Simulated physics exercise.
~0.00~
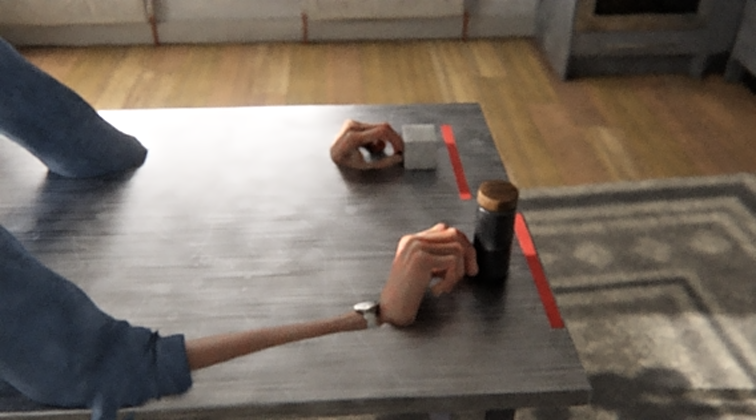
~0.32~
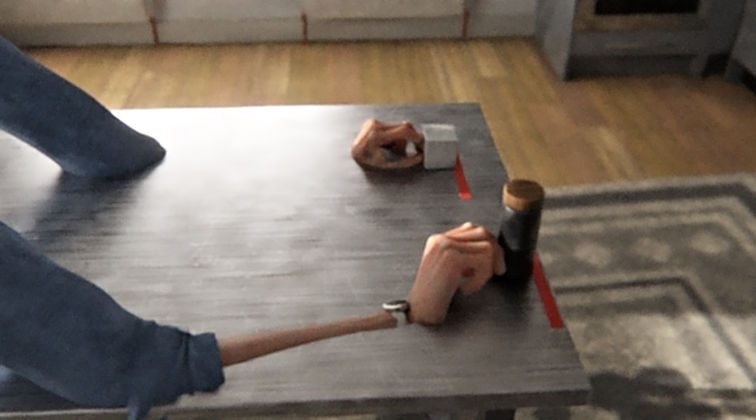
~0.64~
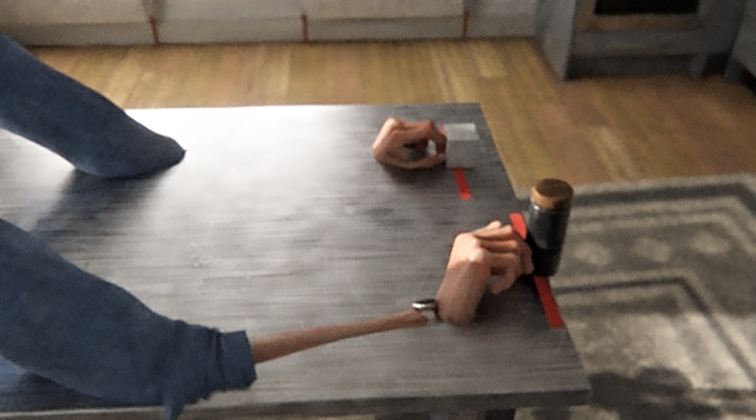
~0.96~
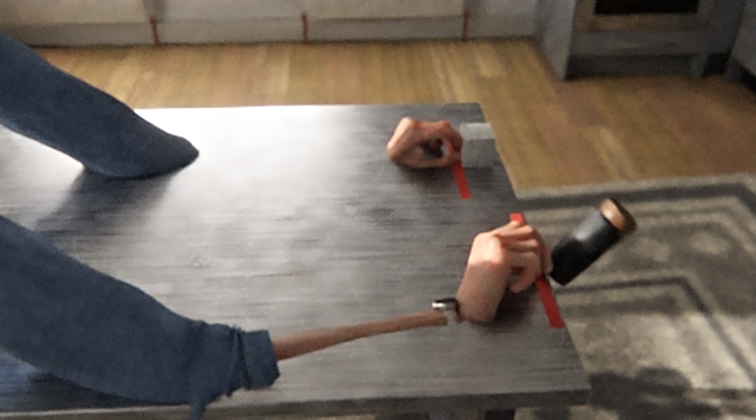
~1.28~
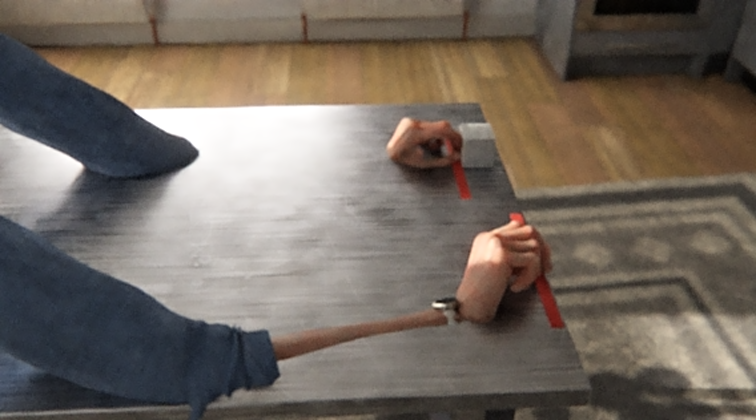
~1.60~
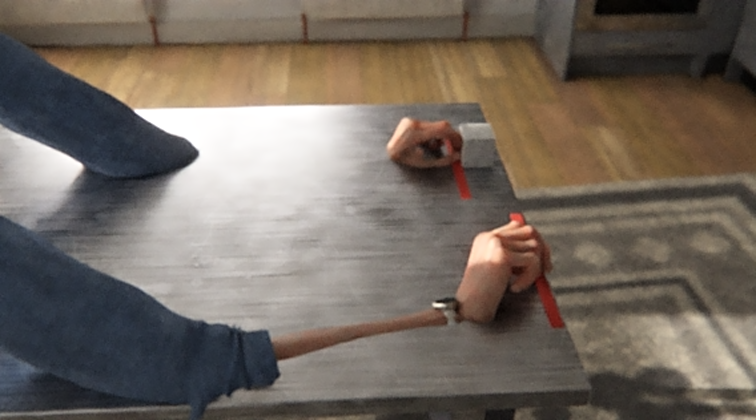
Two hands pushing a black jar and a white block rightward, the jar tipping off the table edge, the block staying on.
